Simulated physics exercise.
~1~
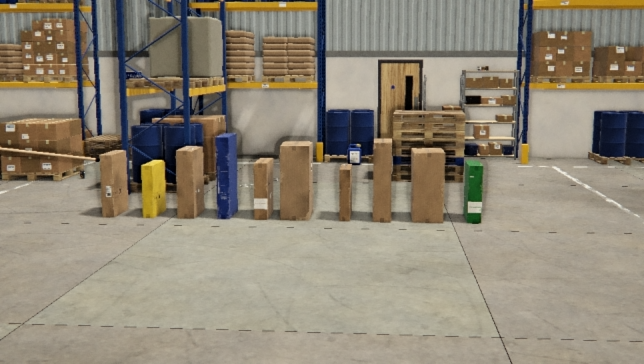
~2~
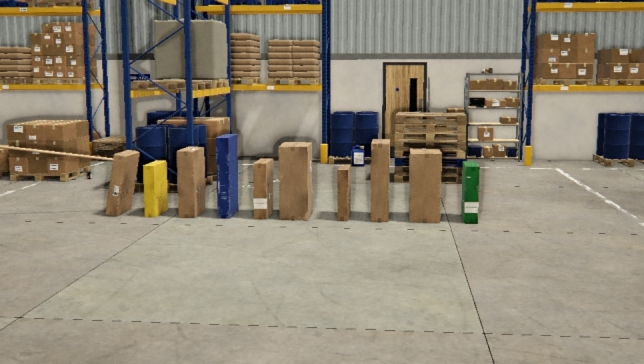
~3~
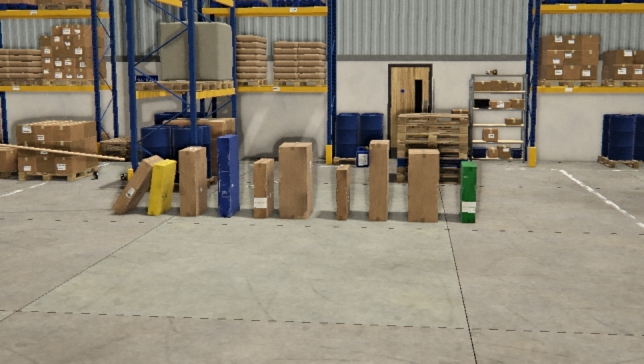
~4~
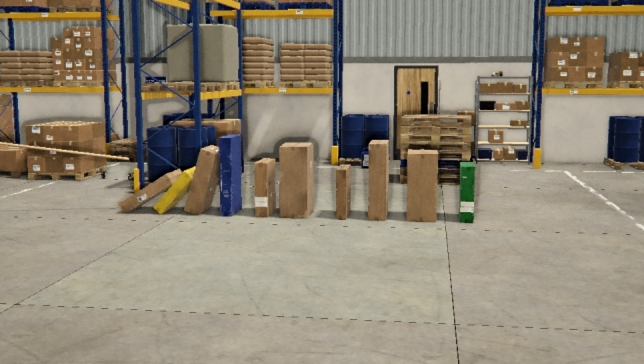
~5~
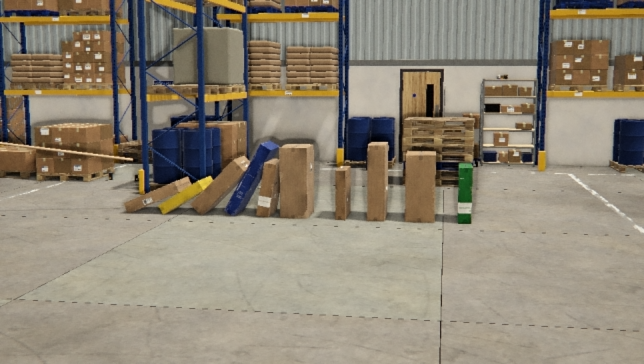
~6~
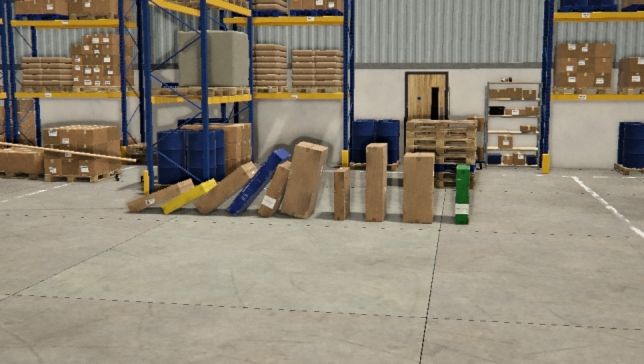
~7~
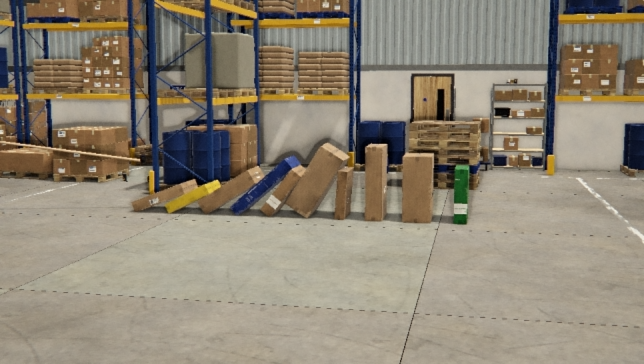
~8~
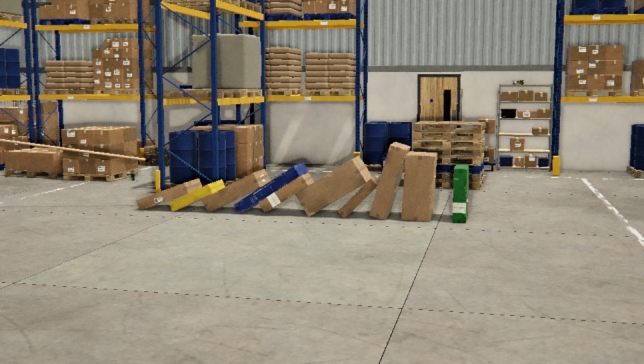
A warehouse with blue and orange racks, stacked pallets and blue drums stands behind a row of ten tall cartons on a concrete floor, seen from the front as the view drifts slightly sideways. Most cartons are brown, with a yellow one second from the left, a blue one fourth and a green one at the far right. The leftmost carton tips right into the yellow one, which leans into the next brown carton. That carton knocks the blue one over, and the toppling continues through the brown cartons beyond. At the end, the blue carton lies steeply slanted against its neighbour, while the green one still stands upright.
